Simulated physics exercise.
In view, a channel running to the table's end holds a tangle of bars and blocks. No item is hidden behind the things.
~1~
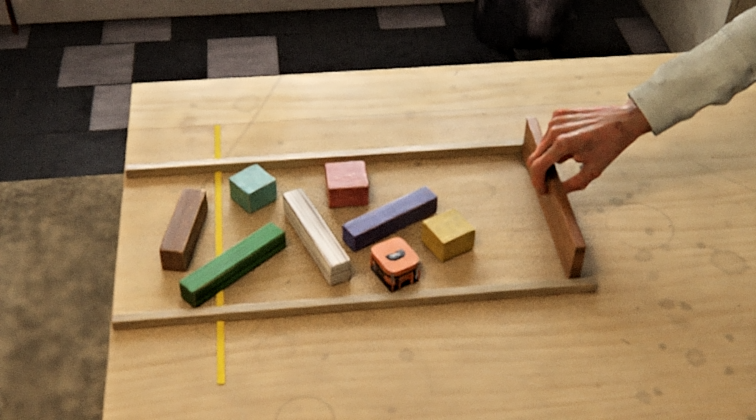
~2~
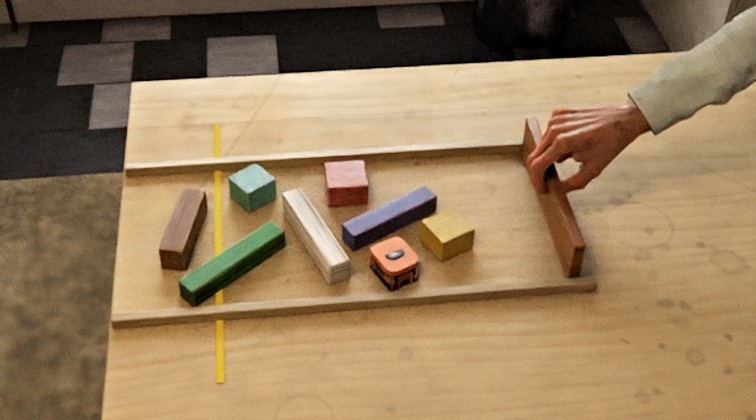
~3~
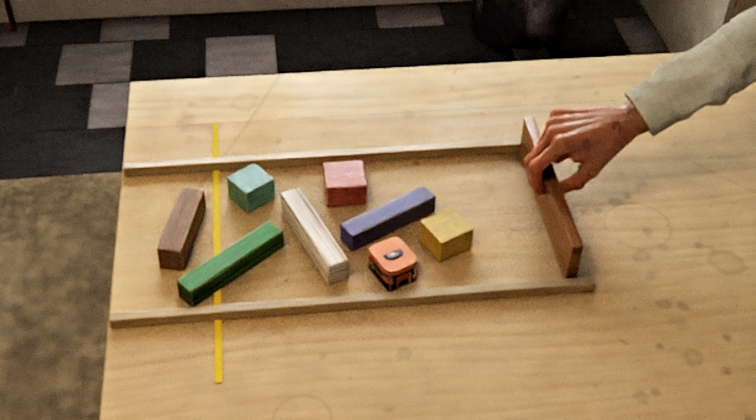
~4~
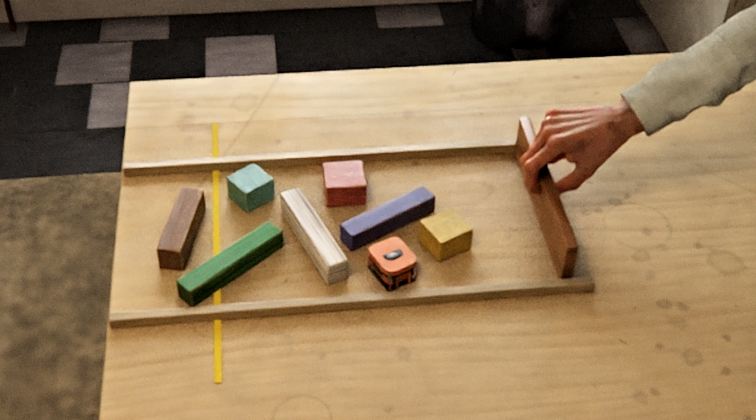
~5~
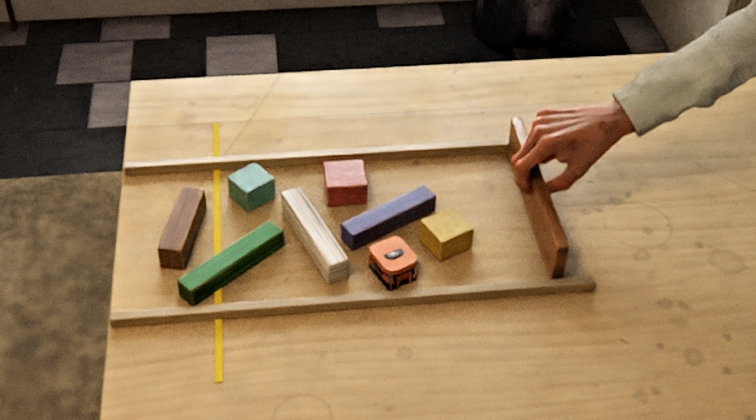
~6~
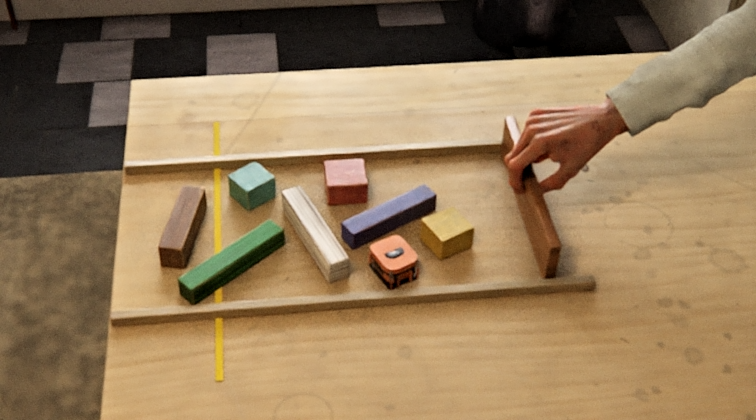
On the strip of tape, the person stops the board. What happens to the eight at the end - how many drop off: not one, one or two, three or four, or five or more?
Pieces that go over the edge: One, or two at most.
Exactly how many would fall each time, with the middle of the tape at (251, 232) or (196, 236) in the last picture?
In that order 0 and 3.
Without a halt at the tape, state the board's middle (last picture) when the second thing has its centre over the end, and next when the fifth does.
At roughly (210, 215), then roughly (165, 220).
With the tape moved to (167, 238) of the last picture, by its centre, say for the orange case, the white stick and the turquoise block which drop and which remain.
Here the orange case remains in place while the white stick drops down and the turquoise block drops down.
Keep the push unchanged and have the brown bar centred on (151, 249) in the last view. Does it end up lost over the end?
Here the brown bar departs.
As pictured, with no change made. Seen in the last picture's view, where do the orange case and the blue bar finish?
The orange case ends at (190, 282) and the blue bar at (187, 206).
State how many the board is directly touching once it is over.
Contact count: 3.
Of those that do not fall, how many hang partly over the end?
2 in all.
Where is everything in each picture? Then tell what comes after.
Brown bar (185, 229); green stick (234, 264); turquoise block (253, 189); board (551, 196); tape (219, 238), in the first frame.
Green stick (233, 263); white stick (315, 235), in the second frame.
Turquoise block (251, 188); orange case (393, 264), in the third frame.
Brown bar (182, 227); yellow block (446, 235), in the fourth frame.
Green stick (232, 262); blue bar (389, 217), in the fifth frame.
Brown bar (184, 226); green stick (233, 261); turquoise block (252, 186); board (528, 195); tape (218, 235), in the sixth frame.
Early on, none off yet; brown bar at rest near (184, 226); green stick at rest near (233, 261); turquoise block at rest near (252, 186).
A while later, none off yet; brown bar at rest near (184, 226); green stick travelled a little near (216, 266); turquoise block at rest near (252, 186).
Further along, none off yet; brown bar travelled a little near (138, 232); green stick travelled about its own width near (157, 263); turquoise block travelled well along near (175, 195).
Finally, the number that fall off is one or two; lost, brown bar.
